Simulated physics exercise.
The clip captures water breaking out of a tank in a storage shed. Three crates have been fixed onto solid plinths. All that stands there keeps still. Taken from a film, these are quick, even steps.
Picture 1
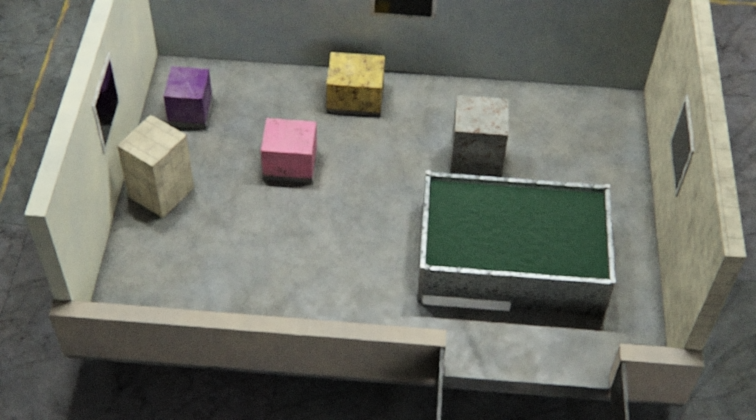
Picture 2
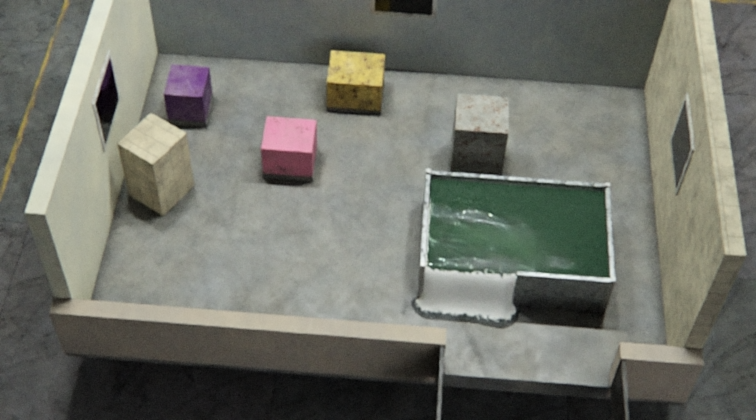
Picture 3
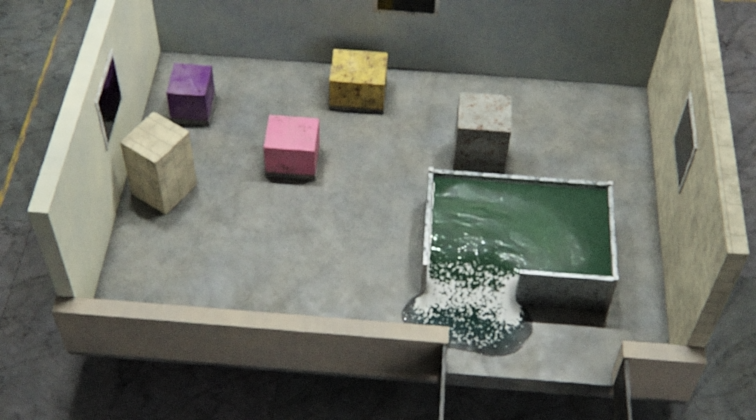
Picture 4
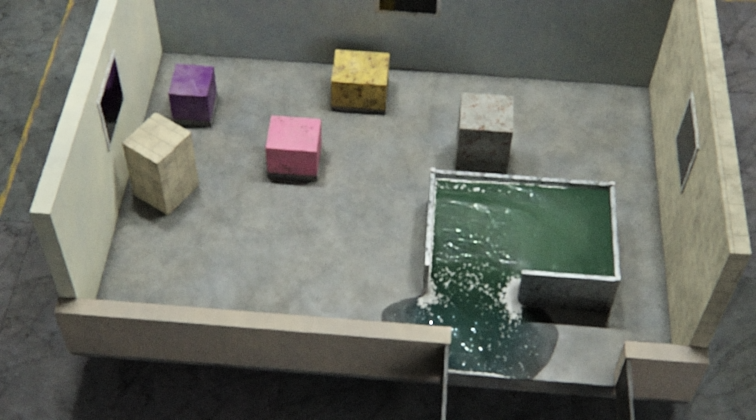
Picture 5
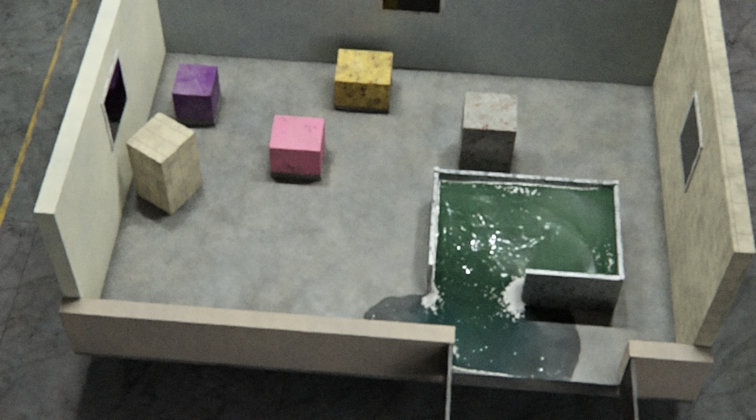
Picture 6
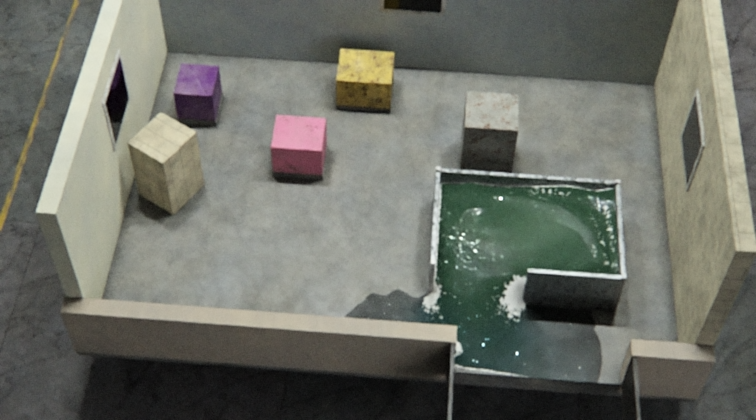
A tank of green water opening at its front left, water pouring out and spreading across the shed floor past still blocks.
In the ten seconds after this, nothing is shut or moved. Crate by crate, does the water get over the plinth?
In order: The yellow crate is spared; the pink crate is spared; the purple crate is spared.
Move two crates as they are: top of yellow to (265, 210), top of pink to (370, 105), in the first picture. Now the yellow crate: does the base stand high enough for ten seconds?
As I see it, the yellow crate is overtopped within the ten seconds.
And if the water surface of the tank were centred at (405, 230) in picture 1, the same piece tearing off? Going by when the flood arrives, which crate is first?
It is the crate marked purple.
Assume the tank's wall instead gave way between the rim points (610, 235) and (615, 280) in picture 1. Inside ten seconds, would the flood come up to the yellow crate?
As far as I can tell, the yellow crate is overrun.
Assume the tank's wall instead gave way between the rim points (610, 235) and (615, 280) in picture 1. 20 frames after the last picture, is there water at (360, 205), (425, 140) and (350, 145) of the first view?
Unwetted / unwetted / unwetted.
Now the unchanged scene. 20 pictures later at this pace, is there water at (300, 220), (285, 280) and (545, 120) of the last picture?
First inundated, second inundated, third spared.
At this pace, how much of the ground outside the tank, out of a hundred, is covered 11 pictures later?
Estimate: Near 25 %.
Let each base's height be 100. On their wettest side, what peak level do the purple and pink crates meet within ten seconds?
Roughly 80 per cent for the first, 70 per cent for the second.
A moment on, water covers 10 % of the floor; the yellow crate not reached, the pink crate not reached, the purple crate not reached.
Next, water covers 25 % of the floor; the yellow crate not reached, the pink crate not reached, the purple crate not reached.
Then, water covers 35 % of the floor; the yellow crate not reached, the pink crate water round its plinth, the purple crate not reached.
Later, water covers 45 % of the floor; the yellow crate not reached, the pink crate water round its plinth, the purple crate water round its plinth.
In the end, water covers 60 % of the floor; the yellow crate stayed above the water, the pink crate stayed above the water, the purple crate stayed above the water.
